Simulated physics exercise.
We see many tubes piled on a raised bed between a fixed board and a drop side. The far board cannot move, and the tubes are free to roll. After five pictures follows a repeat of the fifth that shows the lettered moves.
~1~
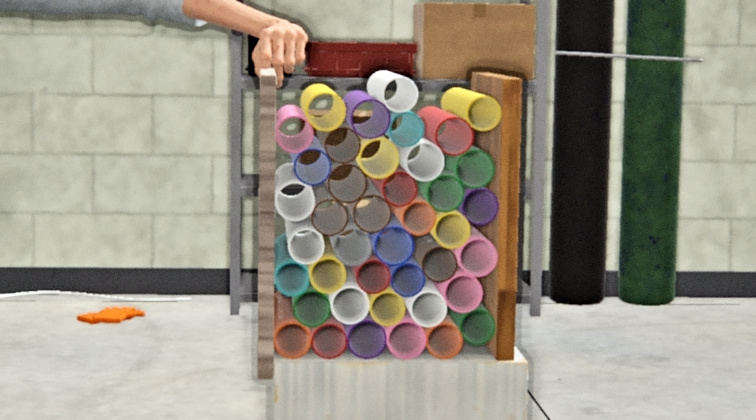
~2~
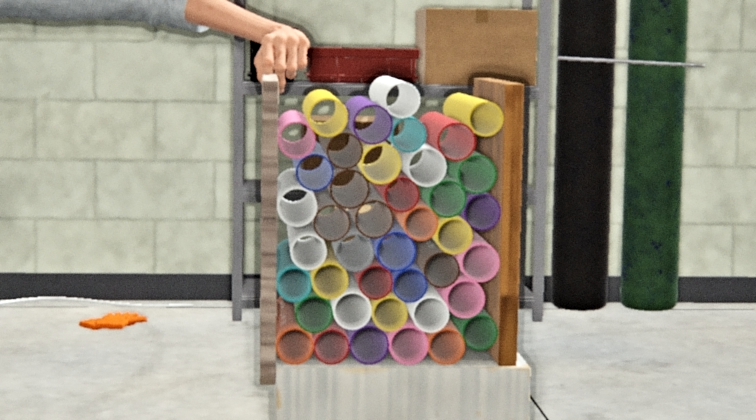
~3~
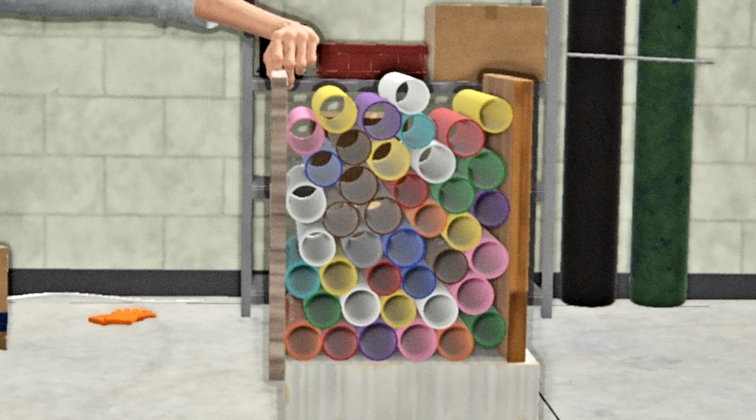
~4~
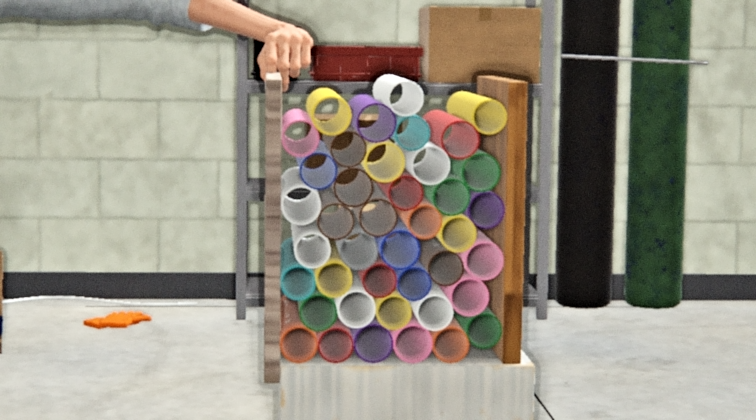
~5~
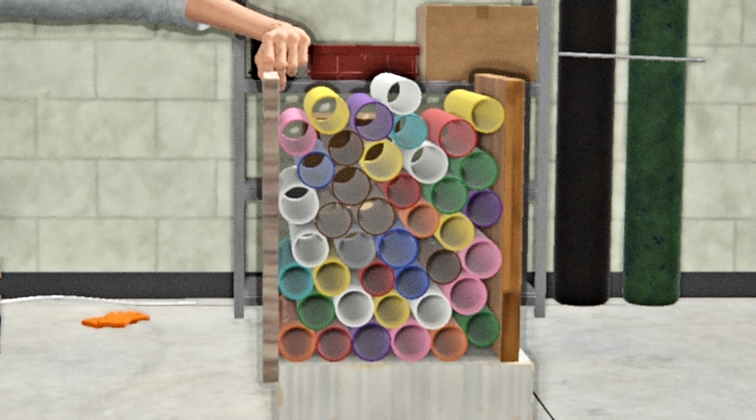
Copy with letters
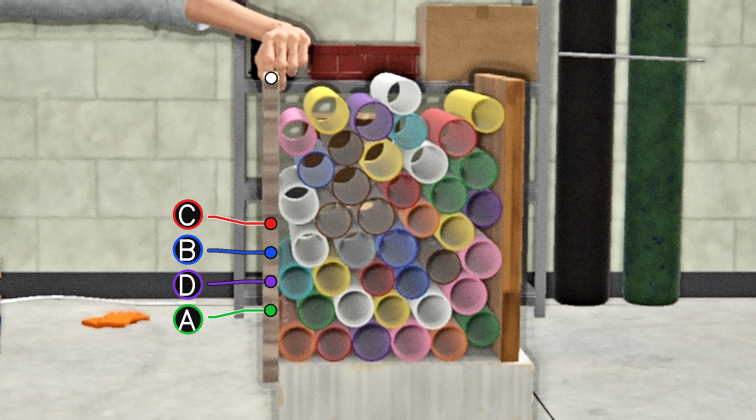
In this clip, a hand rests on top of the left side board beside a stack of colourful tubes on a pale block, and the tubes stay in place while the whole view shifts slightly from side to side.
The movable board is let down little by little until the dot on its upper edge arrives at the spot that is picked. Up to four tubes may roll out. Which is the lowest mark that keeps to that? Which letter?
The answer is mark C.
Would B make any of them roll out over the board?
Yes, at B.
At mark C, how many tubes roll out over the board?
At C the number is two.
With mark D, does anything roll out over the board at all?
Yes, at D.
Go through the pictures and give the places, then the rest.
The first picture shows a pink tube (295, 134); a white tube (400, 95); side board (266, 211).
The second picture shows side board (268, 217); an orange tube (295, 346).
The third picture shows a green tube (489, 329); a white tube (361, 307).
The fourth picture shows a turquoise tube (298, 283); a yellow tube (458, 234).
The fifth picture shows a green tube (449, 196); a white tube (428, 164); a pink tube (298, 137).
On the marked copy, A at (270, 310); B at (271, 253); C at (271, 223); D at (271, 282); the white dot at (271, 78).
Taking C. A third of the way, top of the board (279, 142).
Two thirds of the way, top of the board (279, 214).
When it is over, top of the board (279, 222), two out over the board.
As for the rest, A more than four out over the board; B more than four out over the board; D more than four out over the board.
